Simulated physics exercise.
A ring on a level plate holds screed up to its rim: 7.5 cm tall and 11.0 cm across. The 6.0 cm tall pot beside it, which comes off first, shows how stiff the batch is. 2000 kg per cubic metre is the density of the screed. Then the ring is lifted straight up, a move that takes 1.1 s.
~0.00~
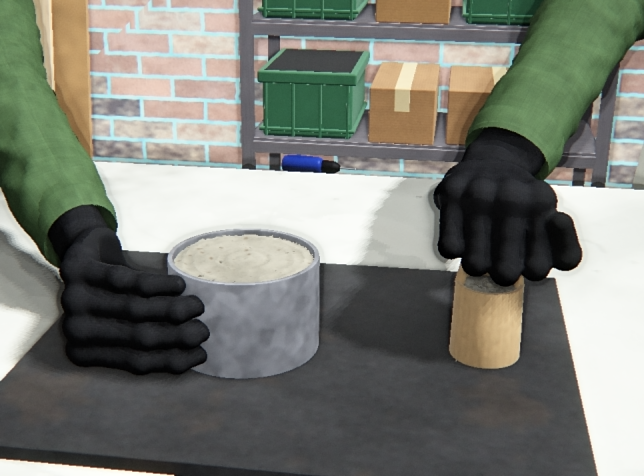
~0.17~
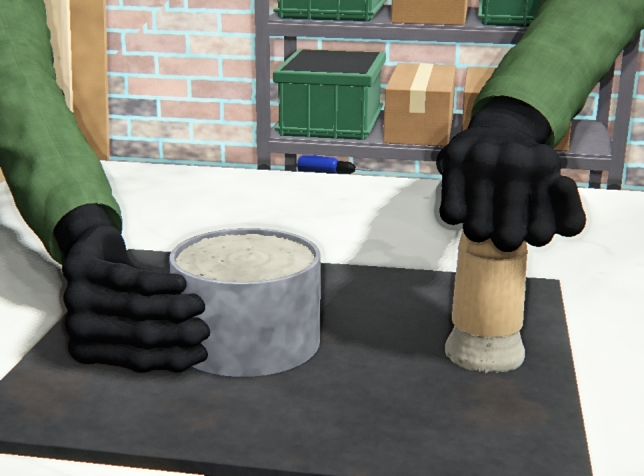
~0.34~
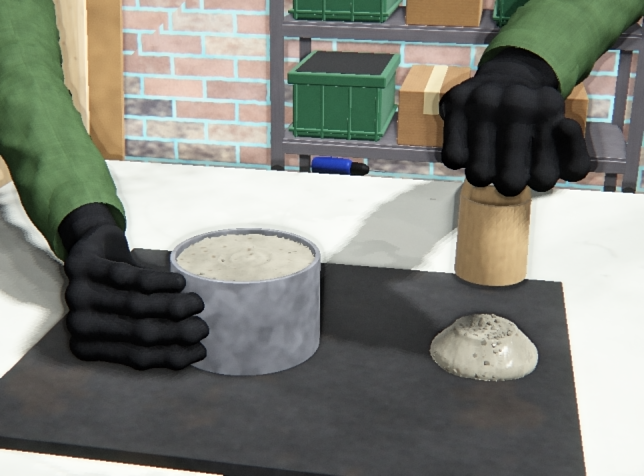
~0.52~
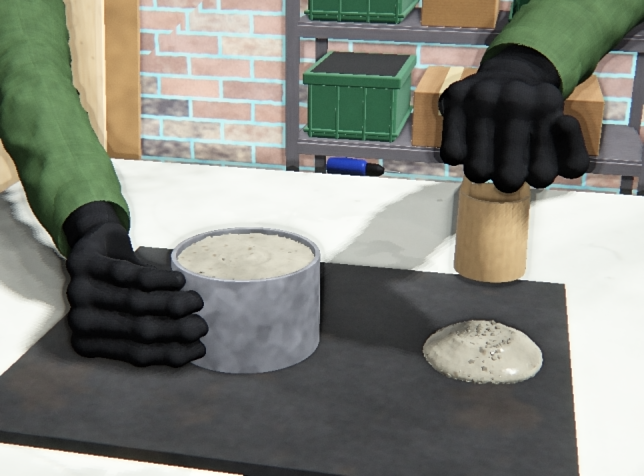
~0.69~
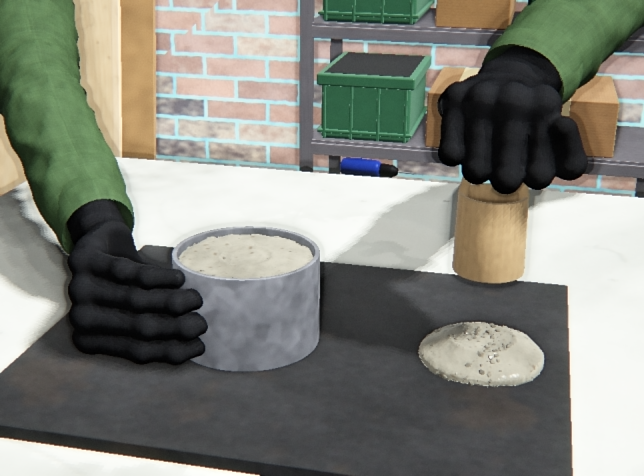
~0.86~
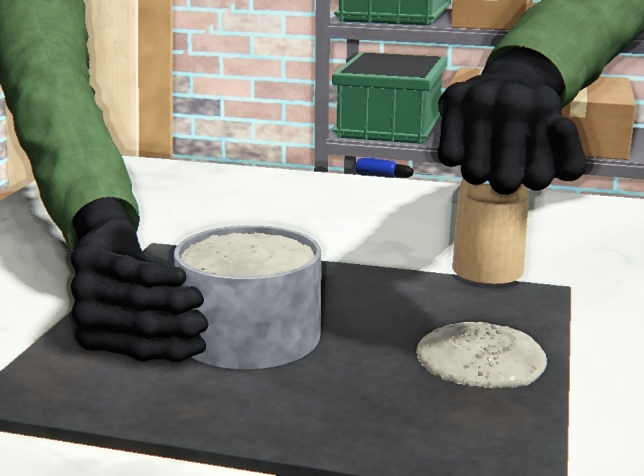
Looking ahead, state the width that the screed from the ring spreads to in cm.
Predicted: Close to 24.5 cm.
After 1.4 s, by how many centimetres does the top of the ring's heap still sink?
1.5 cm, roughly.
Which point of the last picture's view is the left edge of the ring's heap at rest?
That point lies close to (99, 350) in the last picture.
After 1.1 s, the ring is up 1.4 cm; the screed has come down 0.2 cm to 7.3 cm and is 12 cm wide.
After 1.4 s, the ring is up 4.6 cm; the screed has come down 3.4 cm to 4.1 cm and is 18 cm wide.
After 1.7 s, the ring is up 7.8 cm; the screed has come down 4.6 cm to 2.9 cm and is 22 cm wide.
After 2.0 s, the ring is clear; the screed has come down 4.8 cm to 2.7 cm and is 23 cm wide.
After 3.9 s, at rest, the ring is clear; the screed has come down 4.9 cm to 2.6 cm and is 24 cm wide.
